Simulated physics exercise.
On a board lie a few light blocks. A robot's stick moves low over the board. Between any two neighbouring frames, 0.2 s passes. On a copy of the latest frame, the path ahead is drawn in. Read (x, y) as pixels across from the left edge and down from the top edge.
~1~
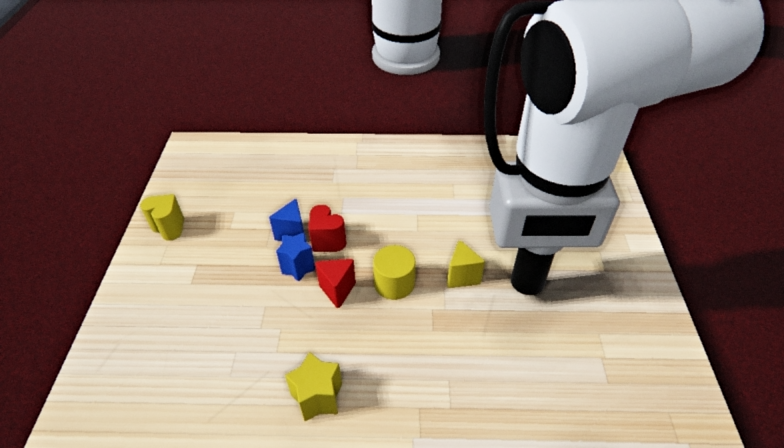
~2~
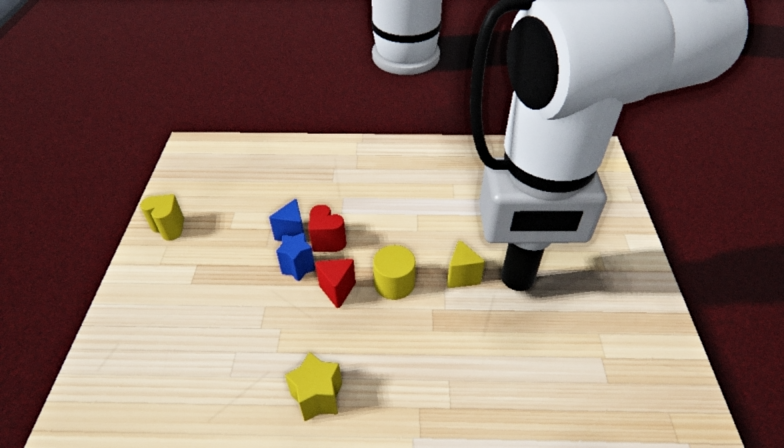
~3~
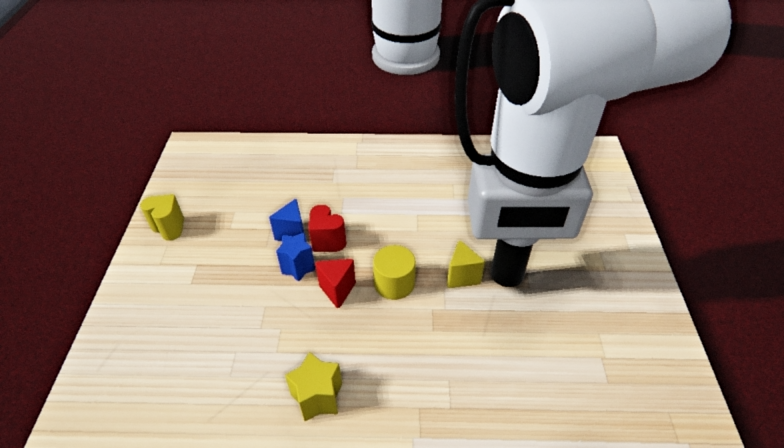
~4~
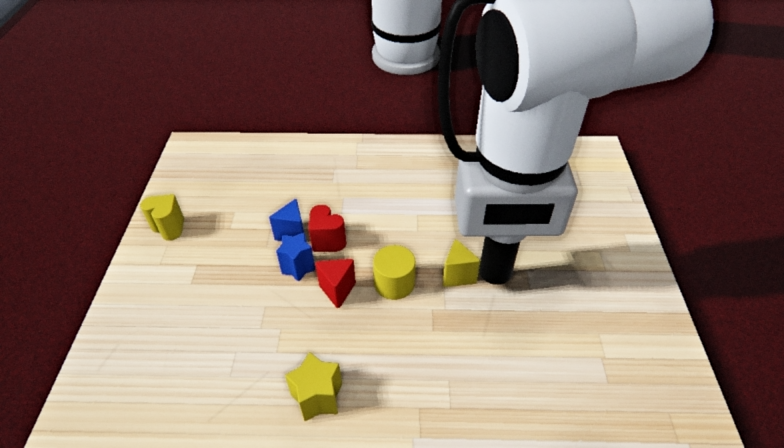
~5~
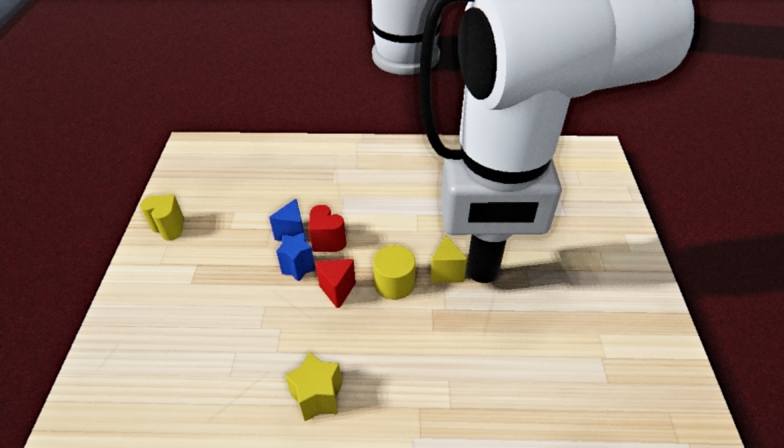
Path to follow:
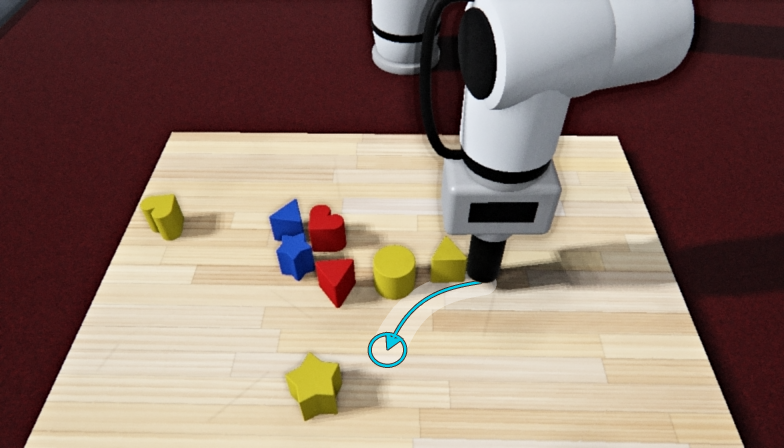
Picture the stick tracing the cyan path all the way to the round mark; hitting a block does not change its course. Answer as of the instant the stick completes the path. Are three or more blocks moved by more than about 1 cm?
Final answer: No.
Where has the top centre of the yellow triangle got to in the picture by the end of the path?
At roughly (426, 250).
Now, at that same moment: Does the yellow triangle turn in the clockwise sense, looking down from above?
Final answer: Yes.
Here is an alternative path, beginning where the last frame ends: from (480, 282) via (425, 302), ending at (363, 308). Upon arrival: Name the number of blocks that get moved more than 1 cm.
Blocks displaced: 2.
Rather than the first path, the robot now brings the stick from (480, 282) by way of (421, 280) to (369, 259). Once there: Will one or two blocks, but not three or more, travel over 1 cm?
Final answer: No.
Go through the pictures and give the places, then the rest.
In the first picture, stick's lower end (527, 282); yellow circle (394, 260); yellow triangle (465, 255).
In the second picture, stick (518, 278); blocks still.
In the third picture, stick (507, 275); blocks still.
In the fourth picture, stick (495, 272); yellow triangle (461, 254).
In the fifth picture, stick (483, 271); yellow circle (394, 260); yellow triangle (449, 251).
Drawn move, from (480, 282) through (441, 292) and (408, 315) to (387, 350).
The first path, step by step. One third of the way, stick (442, 281); yellow triangle (427, 251), turned 85° clockwise.
Two thirds of the way, stick (409, 304); yellow triangle (426, 250), turned 90° clockwise.
At the end, stick (387, 339); yellow circle still; yellow triangle (426, 250), turned 90° clockwise.
